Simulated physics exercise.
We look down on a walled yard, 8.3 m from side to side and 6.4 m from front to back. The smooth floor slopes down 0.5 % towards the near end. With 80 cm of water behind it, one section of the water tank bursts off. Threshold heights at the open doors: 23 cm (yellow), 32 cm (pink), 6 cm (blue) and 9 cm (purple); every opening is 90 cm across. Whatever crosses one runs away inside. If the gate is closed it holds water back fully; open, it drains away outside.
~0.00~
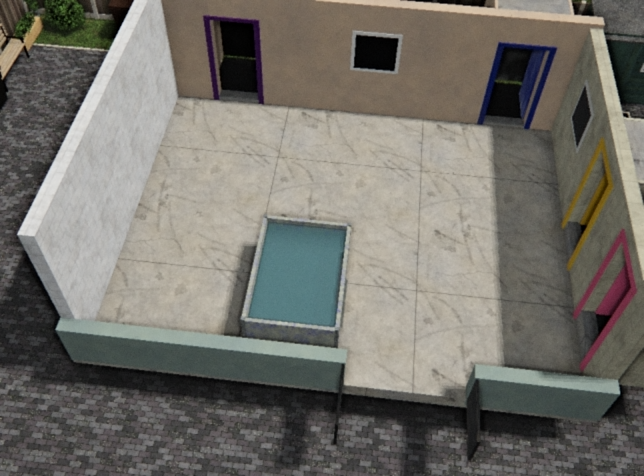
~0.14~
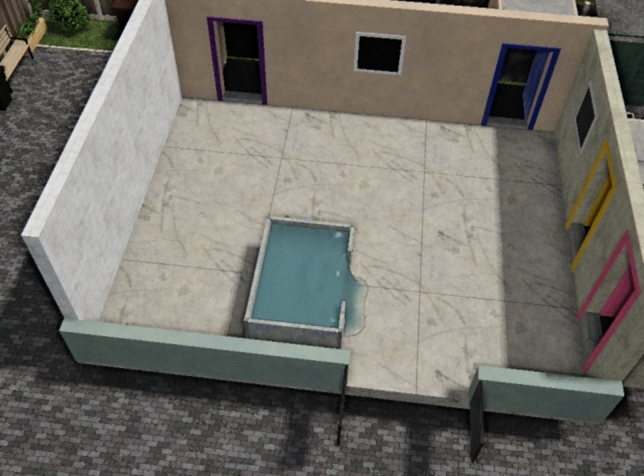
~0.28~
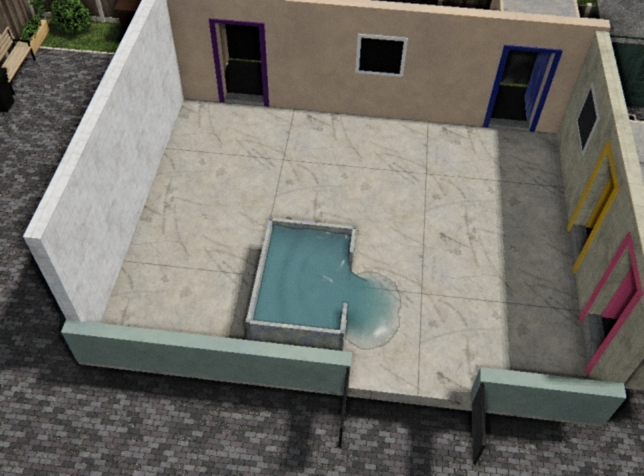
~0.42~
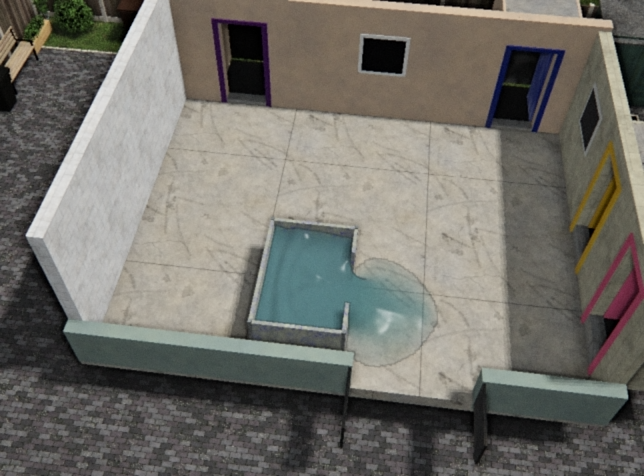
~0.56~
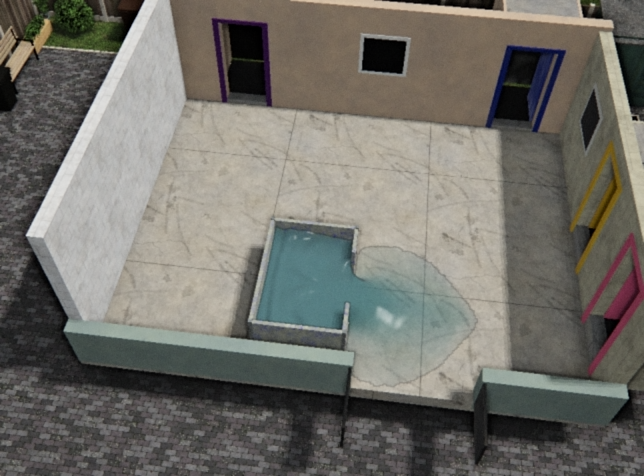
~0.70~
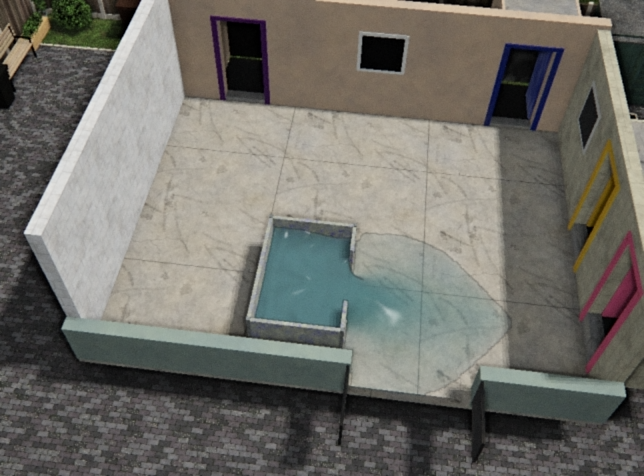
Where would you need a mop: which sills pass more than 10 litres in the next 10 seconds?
The water let in: At the yellow door it does not reach the limit; at the pink door it does not reach the limit; at the blue door it passes the limit; at the purple door it stays under the limit.
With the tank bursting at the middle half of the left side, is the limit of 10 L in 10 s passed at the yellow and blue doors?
Then: Yellow below, blue below.
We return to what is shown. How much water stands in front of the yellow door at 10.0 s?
About 5.0 cm.
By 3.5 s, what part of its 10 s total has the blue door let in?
About 0 per cent.
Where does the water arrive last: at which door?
Last comes the purple one.
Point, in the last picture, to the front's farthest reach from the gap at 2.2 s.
Near (562, 182).
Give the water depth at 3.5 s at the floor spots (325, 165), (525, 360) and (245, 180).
About 0, 15 and 0 cm.
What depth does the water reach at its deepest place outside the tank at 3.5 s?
About 21 cm.
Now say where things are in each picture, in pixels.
Still water, 80 cm deep, in the water tank at (299, 272), in the first frame.
The front is at (352, 332), 0.6 m from the gap at (344, 294); 0.3 m2 of floor is under water; 80 cm left at the back of the water tank, in the second frame.
Water pours out at (345, 297) and has run 1.0 m, to (393, 329); typically 14 cm deep outside, 76 cm at the water tank's back, in the third frame.
Water pours out at (347, 298) and has run 1.5 m, to (433, 319); typically 9 cm deep outside, 68 cm at the water tank's back, in the fourth frame.
Water pours out at (347, 297) and has run 2.2 m, to (471, 323); typically 6 cm deep outside, 69 cm at the water tank's back, in the fifth frame.
The front is at (504, 328), 2.8 m from the gap at (345, 295); 6.3 m2 of floor is under water; 64 cm left at the back of the water tank, in the sixth frame.
After 1.4 s water covers 25 % of the floor and is deepest (38 cm) near (353, 308); yellow door not reached, pink door 25 cm at the sill, 0 L in, blue door not reached, purple door not reached.
After 2.2 s water covers 30 % of the floor and is deepest (38 cm) near (566, 398); yellow door 20 cm at the sill, 0 L in, pink door 30 cm at the sill, 0 L in, blue door not reached, purple door not reached.
After 3.5 s water covers 35 % of the floor and is deepest (21 cm) near (556, 134); yellow door 14 cm at the sill, 0 L in, pink door 16 cm at the sill, 0 L in, blue door 8 cm at the sill, 0 L in, purple door not reached.
After 6.0 s water covers 45 % of the floor and is deepest (15 cm) near (489, 128); yellow door 8 cm at the sill, 0 L in, pink door 11 cm at the sill, 0 L in, blue door 15 cm at the sill, 69 L in, purple door not reached.
After 10.0 s water covers 75 % of the floor and is deepest (8 cm) near (564, 202); yellow door 5 cm at the sill, 0 L in, pink door 6 cm at the sill, 0 L in, blue door 7 cm at the sill, 118 L in, purple door 2 cm at the sill, 0 L in.
